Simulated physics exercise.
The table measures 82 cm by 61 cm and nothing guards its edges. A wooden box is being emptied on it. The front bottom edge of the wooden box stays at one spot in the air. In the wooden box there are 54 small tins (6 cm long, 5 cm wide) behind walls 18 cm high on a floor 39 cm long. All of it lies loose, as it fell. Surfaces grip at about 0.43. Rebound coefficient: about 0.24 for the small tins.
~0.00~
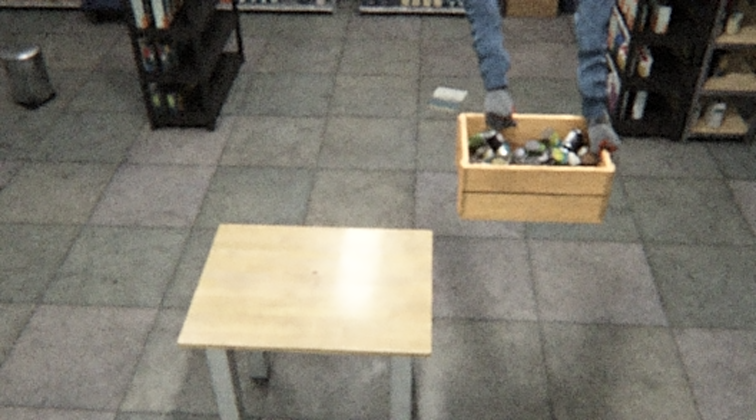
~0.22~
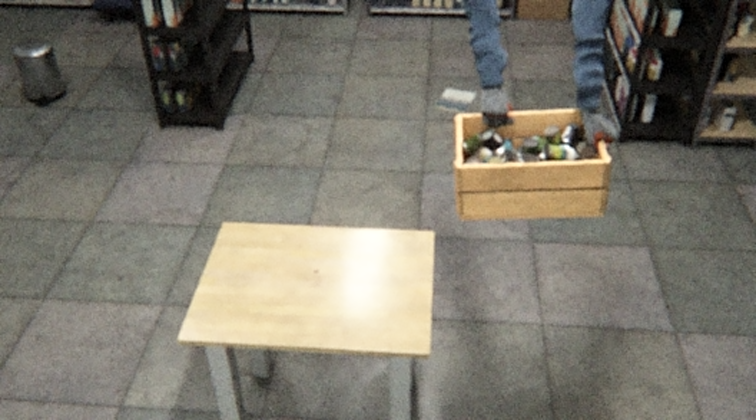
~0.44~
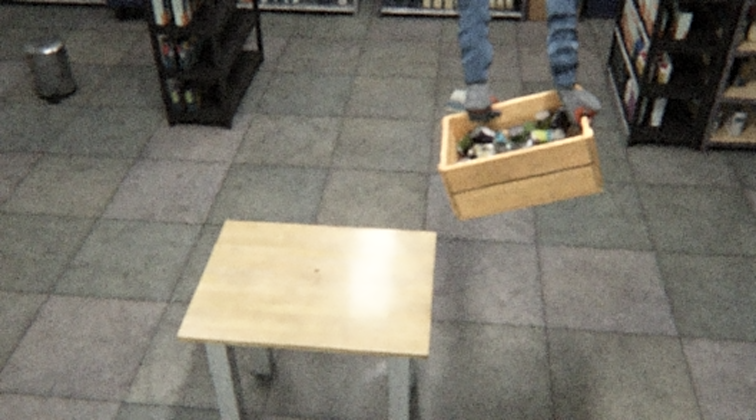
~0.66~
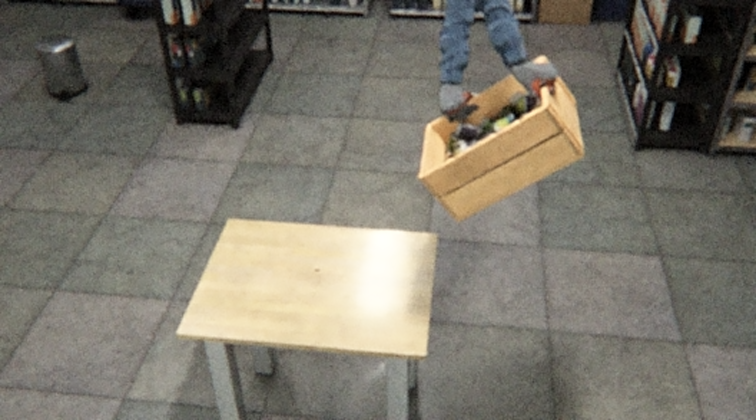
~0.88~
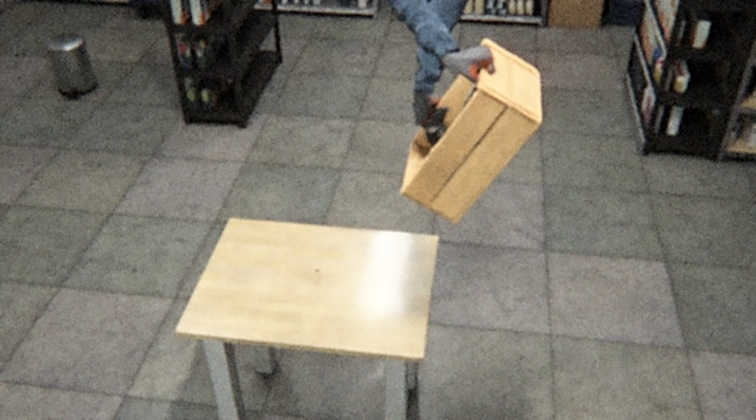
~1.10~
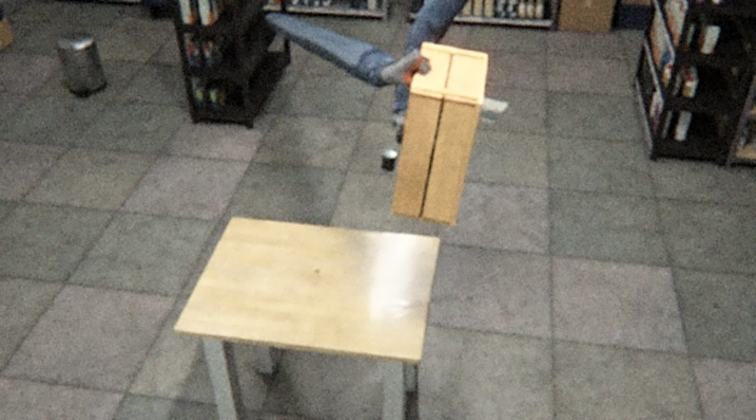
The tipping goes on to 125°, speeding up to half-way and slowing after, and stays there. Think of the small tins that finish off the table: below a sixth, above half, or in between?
Ending off the table: A sixth to a half of them.
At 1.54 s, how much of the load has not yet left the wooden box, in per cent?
Some 50 per cent.
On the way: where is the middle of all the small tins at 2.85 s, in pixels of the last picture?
At about (333, 277).
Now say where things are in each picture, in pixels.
In the first picture (places track the rim corner closest to us here; the camera moves round a little), wooden box (608, 169); tipped 0°; all still inside.
Wooden box (604, 161); tipped 5°, in the second picture.
Wooden box (585, 136); tipped 19°, in the third picture.
Wooden box (543, 107); tipped 38°, in the fourth picture.
Wooden box (478, 90); tipped 60°, in the fifth picture.
Wooden box (410, 94); tipped 83°; 1 out, the lowest tin at (389, 160), in the sixth picture.
After 1.54 s, tilt 118°; 27 still in the wooden box, 14 on the table top and 13 in the air.
After 2.09 s, tilt 125°; 49 on the table top, 1 over the left end of the table and 4 over the table's other edges.
After 2.85 s, tilt 125°; 41 on the table top, 2 over the left end of the table and 11 over the table's other edges.
Outcome (at 3.84 s), 38 on the table top, 3 over the left end of the table and 13 over the table's other edges. Asked share, 16 of 54, 30 per cent.
